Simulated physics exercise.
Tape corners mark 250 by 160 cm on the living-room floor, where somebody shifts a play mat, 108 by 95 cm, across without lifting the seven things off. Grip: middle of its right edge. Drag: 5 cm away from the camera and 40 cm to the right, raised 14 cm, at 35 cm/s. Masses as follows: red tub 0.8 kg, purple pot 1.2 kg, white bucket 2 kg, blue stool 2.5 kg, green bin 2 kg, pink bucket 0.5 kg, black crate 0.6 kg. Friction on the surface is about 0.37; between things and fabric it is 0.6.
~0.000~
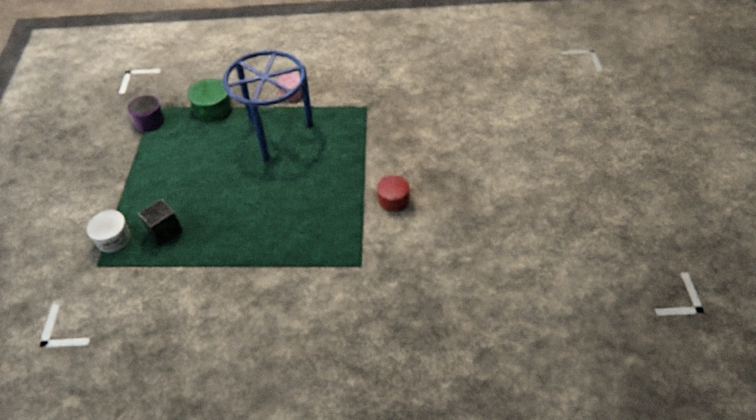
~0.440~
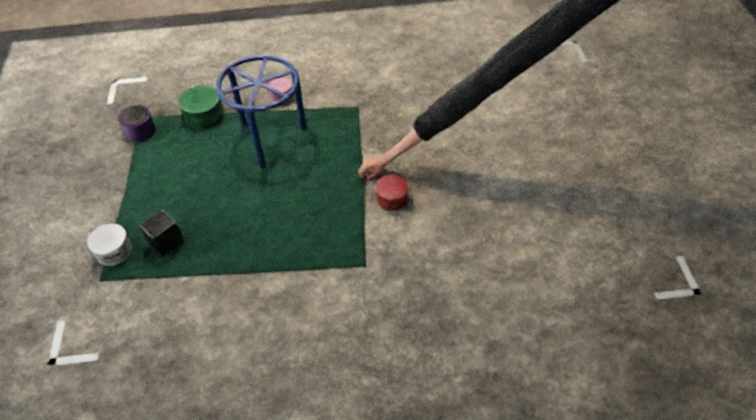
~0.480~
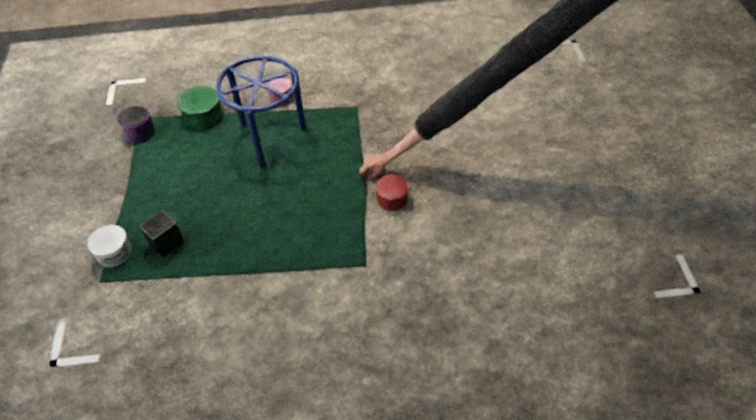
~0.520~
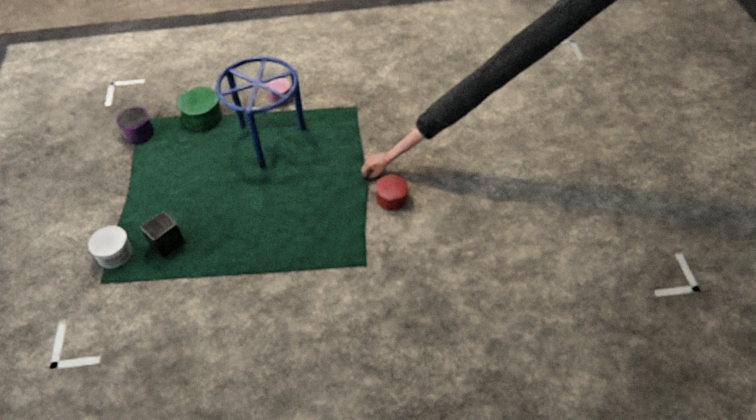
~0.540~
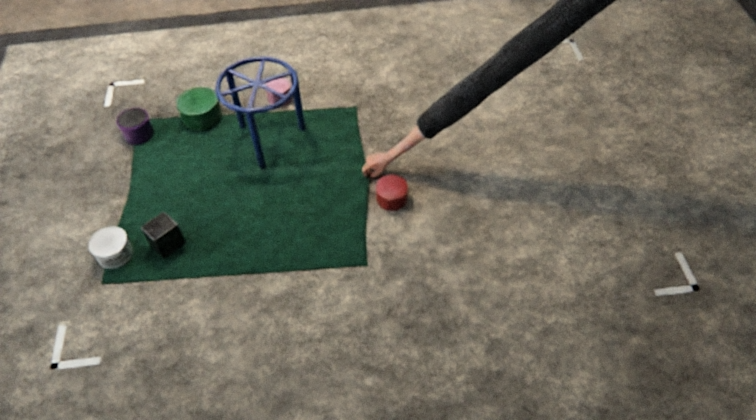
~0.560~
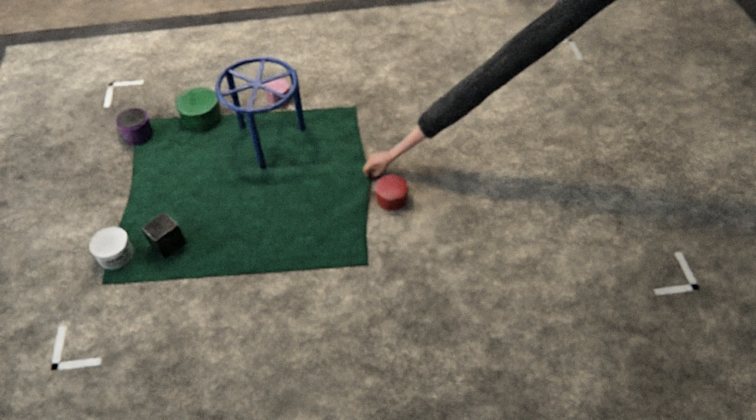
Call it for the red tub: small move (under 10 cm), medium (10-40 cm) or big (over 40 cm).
Medium.
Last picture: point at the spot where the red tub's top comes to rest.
Resting point is at approximately (436, 186).
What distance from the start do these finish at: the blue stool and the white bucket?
Roughly blue stool 35 cm and white bucket 40 cm.
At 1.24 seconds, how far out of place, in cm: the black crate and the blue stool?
The black crate has shifted 25 cm and the blue stool 20 cm.
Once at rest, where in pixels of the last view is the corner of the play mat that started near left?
Around pixel (203, 260).
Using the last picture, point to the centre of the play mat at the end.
(331, 161), roughly.
By 0.9 s, middle of the play mat at (275, 180); red tub 2 cm off its start, white bucket 15 cm off its start, black crate 15 cm off its start.
By 1.2 s, middle of the play mat at (298, 169); red tub 10 cm off its start, black crate 25 cm off its start, white bucket 25 cm off its start.
By 1.6 s, middle of the play mat at (323, 161); red tub 17 cm off its start at (431, 186), black crate 37 cm off its start at (249, 206), white bucket 36 cm off its start at (197, 222).
By 1.9 s, middle of the play mat at (331, 160); red tub 19 cm off its start, black crate 43 cm off its start, white bucket 42 cm off its start.
By 2.5 s, middle of the play mat at (331, 161); red tub 19 cm off its start at (436, 186), black crate 43 cm off its start at (262, 203), white bucket 42 cm off its start at (210, 218), blue stool 34 cm off its start at (319, 90).
